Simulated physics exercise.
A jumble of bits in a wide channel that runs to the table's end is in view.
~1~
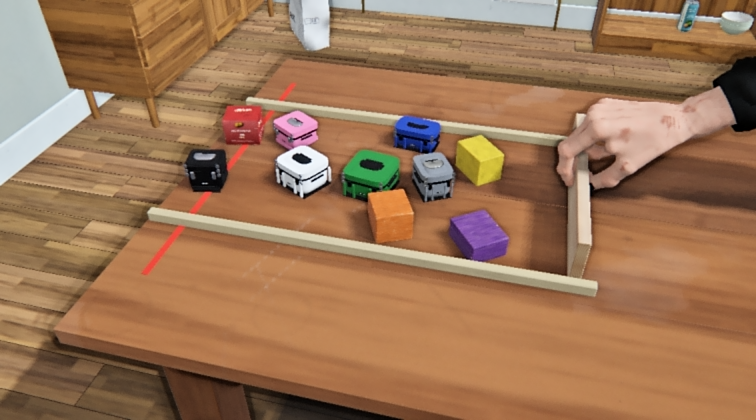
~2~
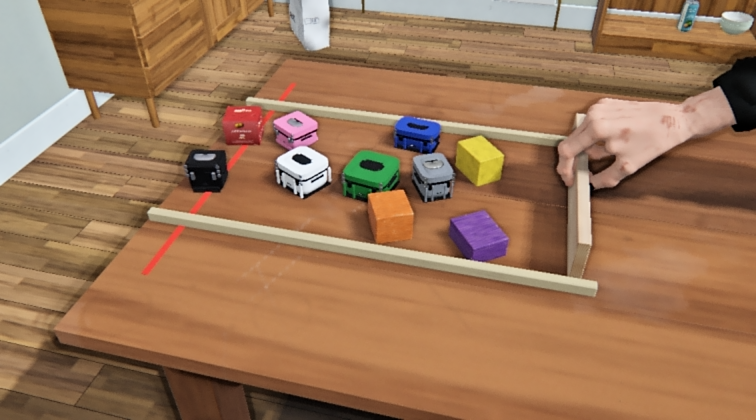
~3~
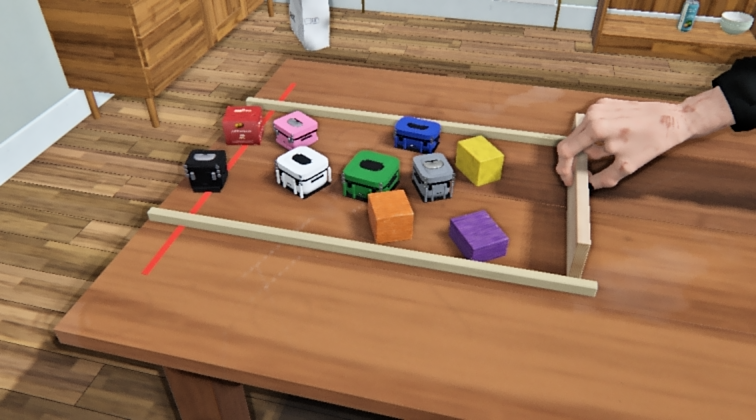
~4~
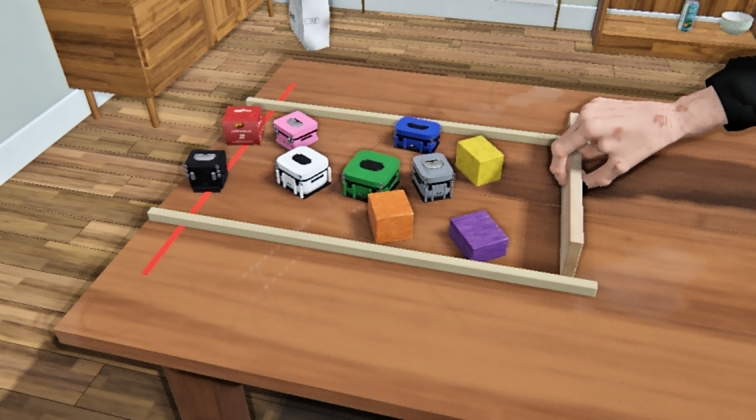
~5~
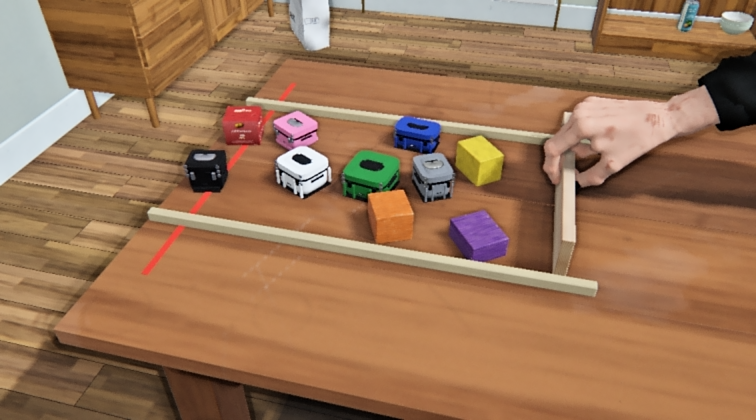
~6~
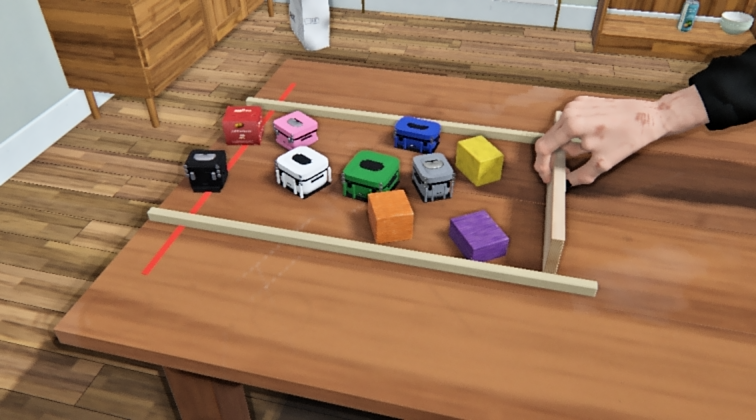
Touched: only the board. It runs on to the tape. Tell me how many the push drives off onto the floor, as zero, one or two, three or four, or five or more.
The push will send five or more off the table.
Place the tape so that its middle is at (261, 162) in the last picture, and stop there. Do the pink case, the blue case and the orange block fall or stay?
In short: Pink case safe, blue case safe, orange block safe.
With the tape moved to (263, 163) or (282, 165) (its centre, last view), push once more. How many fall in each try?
The counts would come to 3 and 1.
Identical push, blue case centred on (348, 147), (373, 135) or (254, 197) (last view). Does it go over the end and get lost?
Taking the three spots in turn, the blue case comes off, then comes off, then comes off.
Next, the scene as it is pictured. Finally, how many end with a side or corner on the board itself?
Number in contact with it: 3.
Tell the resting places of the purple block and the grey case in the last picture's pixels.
The purple block ends at (189, 185) and the grey case at (223, 142).
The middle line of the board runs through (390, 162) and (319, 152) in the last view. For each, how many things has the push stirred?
Well, it's 7 at the first one and 9 at the second.
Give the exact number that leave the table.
7 in total.
Early on, none off yet; red box at rest near (244, 126); black case at rest near (208, 170); pink case at rest near (296, 132).
Finally, the number that fall off is five or more; lost, orange block, blue case, green case, white case, pink case, black case and red box.
